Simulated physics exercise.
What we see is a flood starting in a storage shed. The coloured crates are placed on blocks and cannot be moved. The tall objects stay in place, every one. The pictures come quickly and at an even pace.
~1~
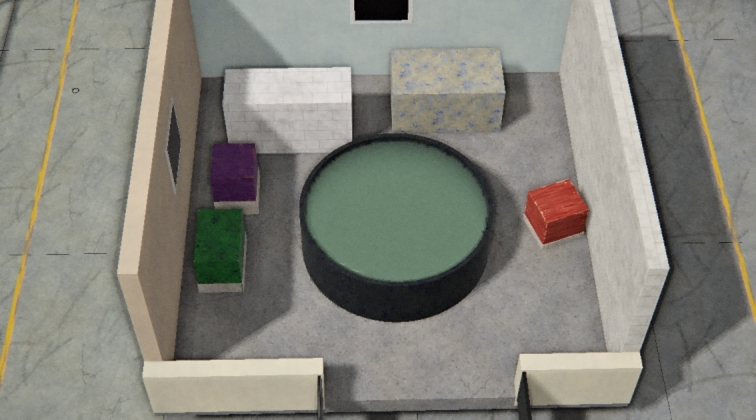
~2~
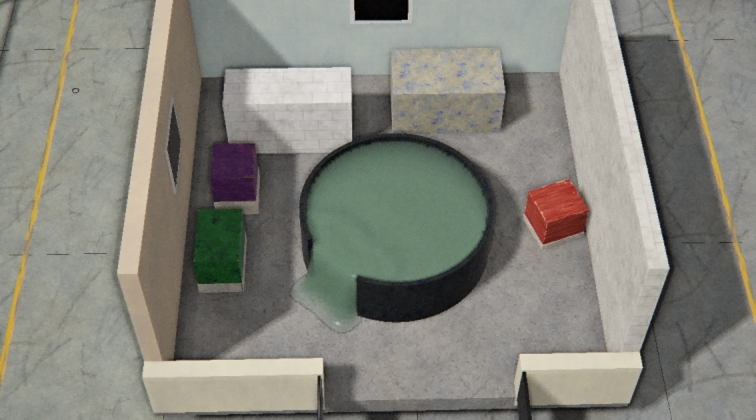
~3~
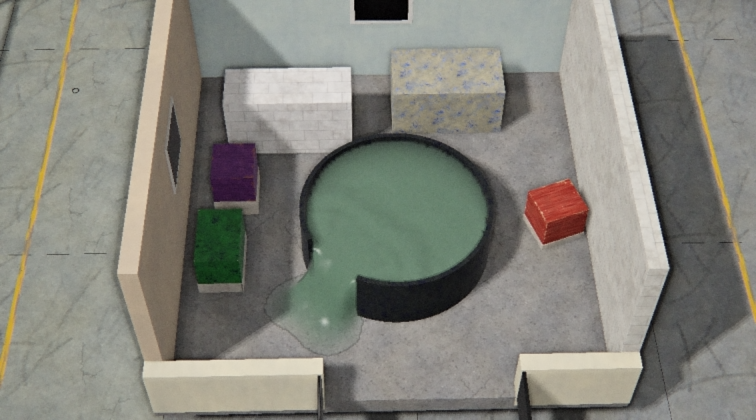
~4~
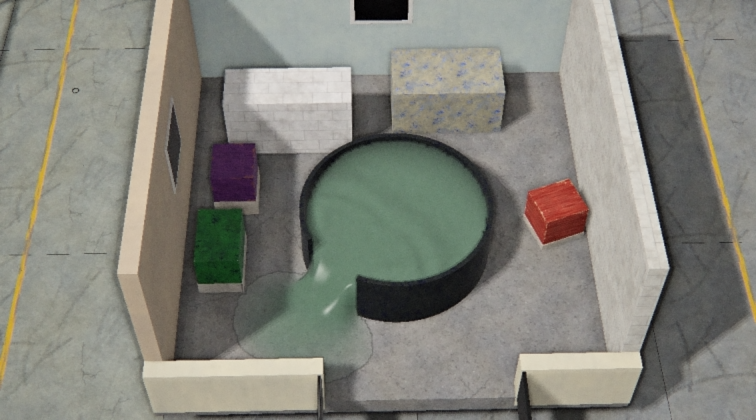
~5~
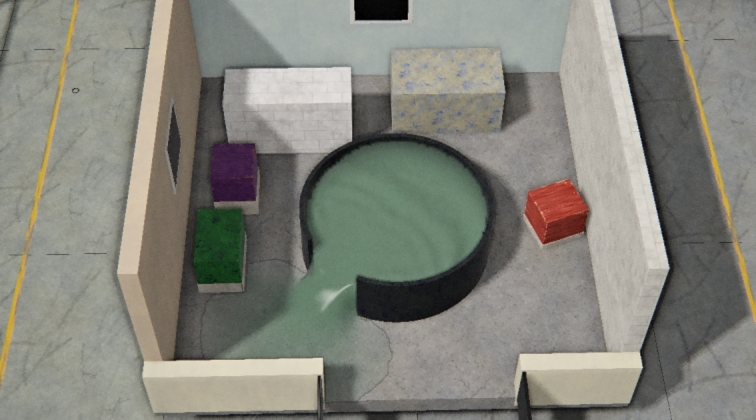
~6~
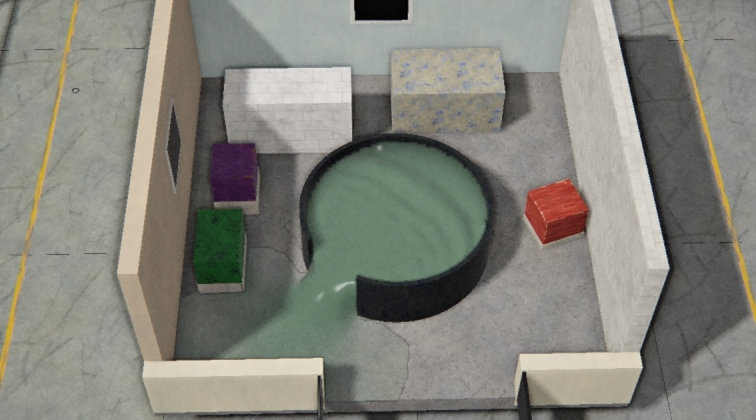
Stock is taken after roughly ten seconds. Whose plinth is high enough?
The purple crate is spared; the red crate is hit; the green crate is hit.
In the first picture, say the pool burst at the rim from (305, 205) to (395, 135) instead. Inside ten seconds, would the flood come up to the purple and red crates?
Purple crate is reached; red crate is reached.
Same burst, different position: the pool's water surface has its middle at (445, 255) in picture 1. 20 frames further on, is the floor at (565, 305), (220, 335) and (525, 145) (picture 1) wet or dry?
As listed: Free of water, wet, no water.
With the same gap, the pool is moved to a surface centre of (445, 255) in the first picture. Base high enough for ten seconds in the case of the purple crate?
Purple: Untouched.
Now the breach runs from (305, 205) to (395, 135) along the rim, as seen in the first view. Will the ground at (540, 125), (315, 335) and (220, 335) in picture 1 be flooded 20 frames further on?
Sodden, then sodden, then sodden.
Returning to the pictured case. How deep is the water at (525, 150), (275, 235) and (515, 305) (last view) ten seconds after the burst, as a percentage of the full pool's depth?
The three come to near 14, 10 and 6 per cent respectively.
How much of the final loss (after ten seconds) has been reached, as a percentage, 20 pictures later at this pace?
Roughly 30 percent.
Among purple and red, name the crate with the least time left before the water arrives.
That would be the crate marked purple.
A moment on, water covers 20 % of the floor; the purple crate water round its plinth, the red crate not reached, the green crate water round its plinth.
Next, water covers 25 % of the floor; the purple crate water round its plinth, the red crate not reached, the green crate water round its plinth.
Then, water covers 45 % of the floor; the purple crate water round its plinth, the red crate not reached, the green crate water round its plinth.
Later, water covers 85 % of the floor; the purple crate water round its plinth, the red crate water round its plinth, the green crate water round its plinth.
In the end, water covers 100 % of the floor; the purple crate stayed above the water, the red crate was topped, the green crate was topped.
